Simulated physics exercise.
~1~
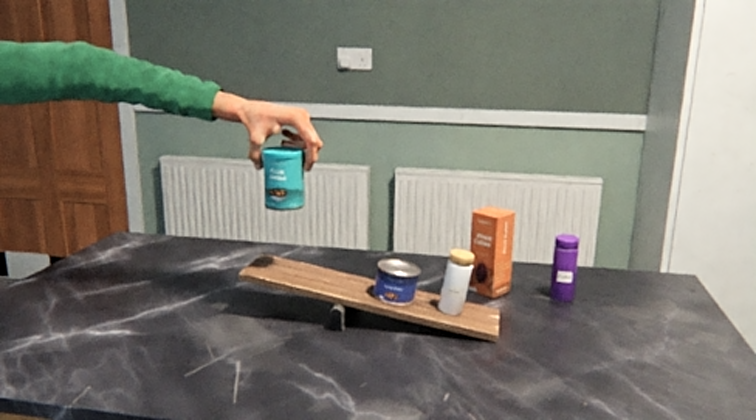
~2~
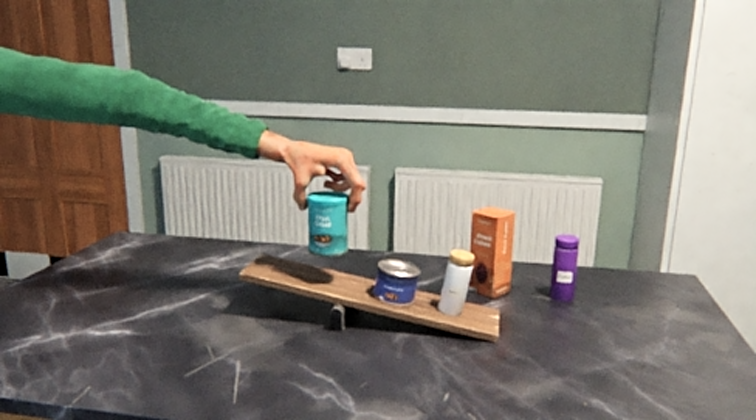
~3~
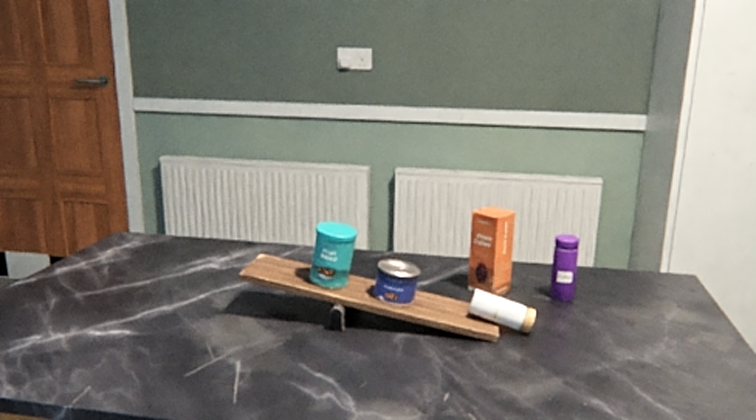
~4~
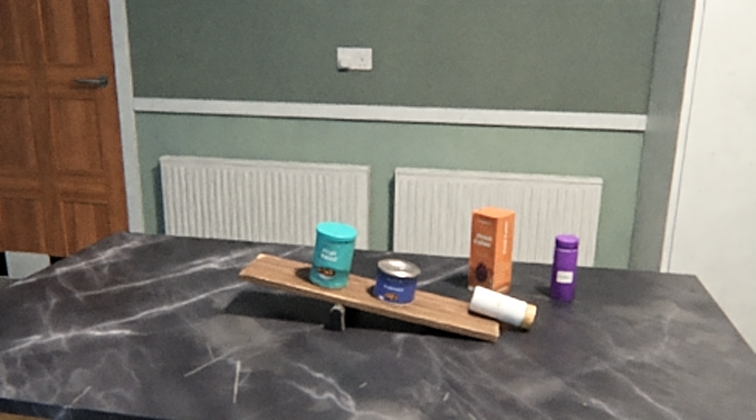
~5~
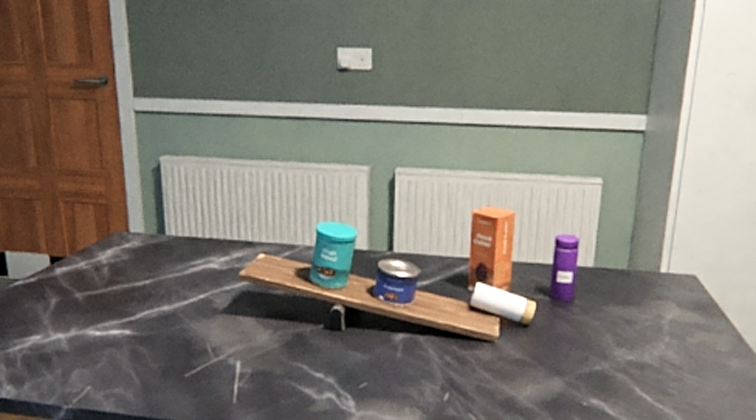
In the video, a hand lowers a turquoise tin onto the raised left side of a tilted wooden plank holding a blue tin and a white shaker. The shaker topples onto its side at the right end, while the plank finally rests tilted as before.
